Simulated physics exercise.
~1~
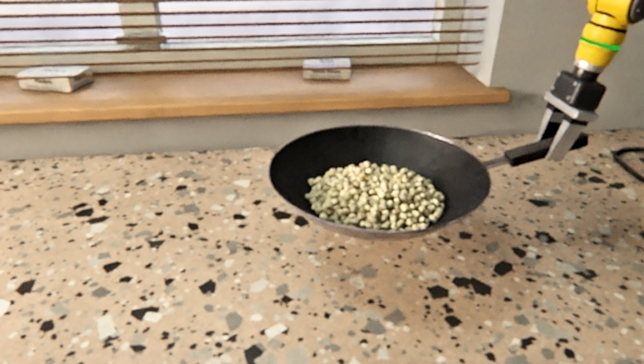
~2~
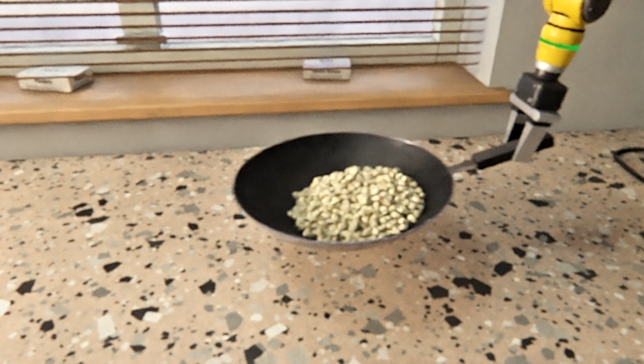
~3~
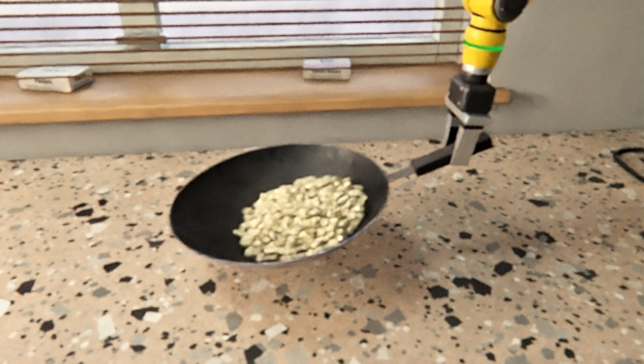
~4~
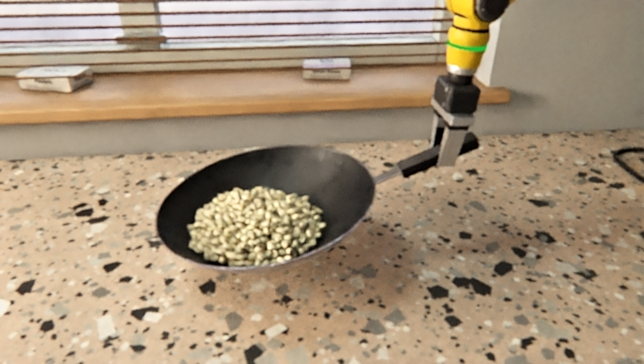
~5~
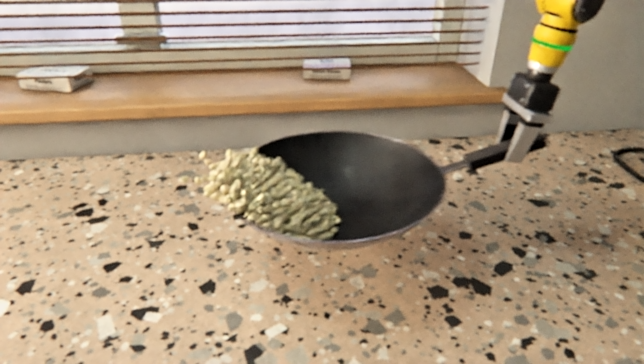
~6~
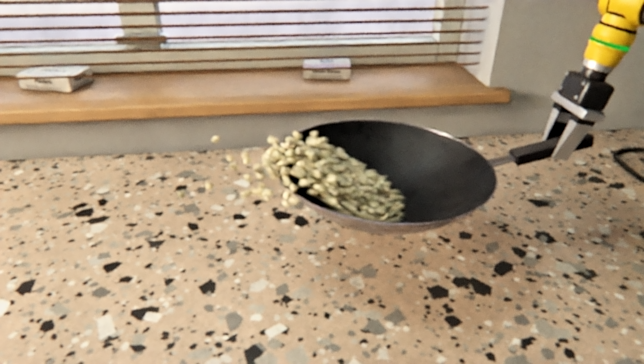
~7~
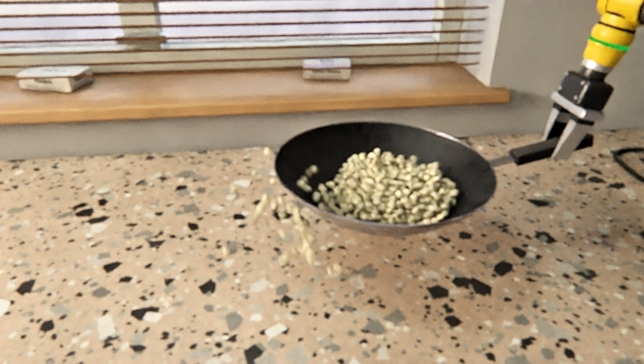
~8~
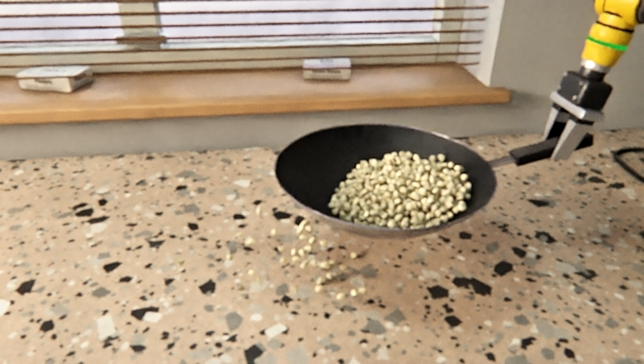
A yellow and black robot arm at the upper right grips the handle of a dark wok holding a heap of pale dried beans, above a speckled pinkish stone countertop seen from the front and slightly above. Behind it are a wooden windowsill with two small pale objects and a window with blinds. The arm swings the wok left, then draws it back to the right. The beans surge over the left rim, and some tumble out as the rest slide back. The wok stops, most beans still inside, with a small scatter on the counter below.
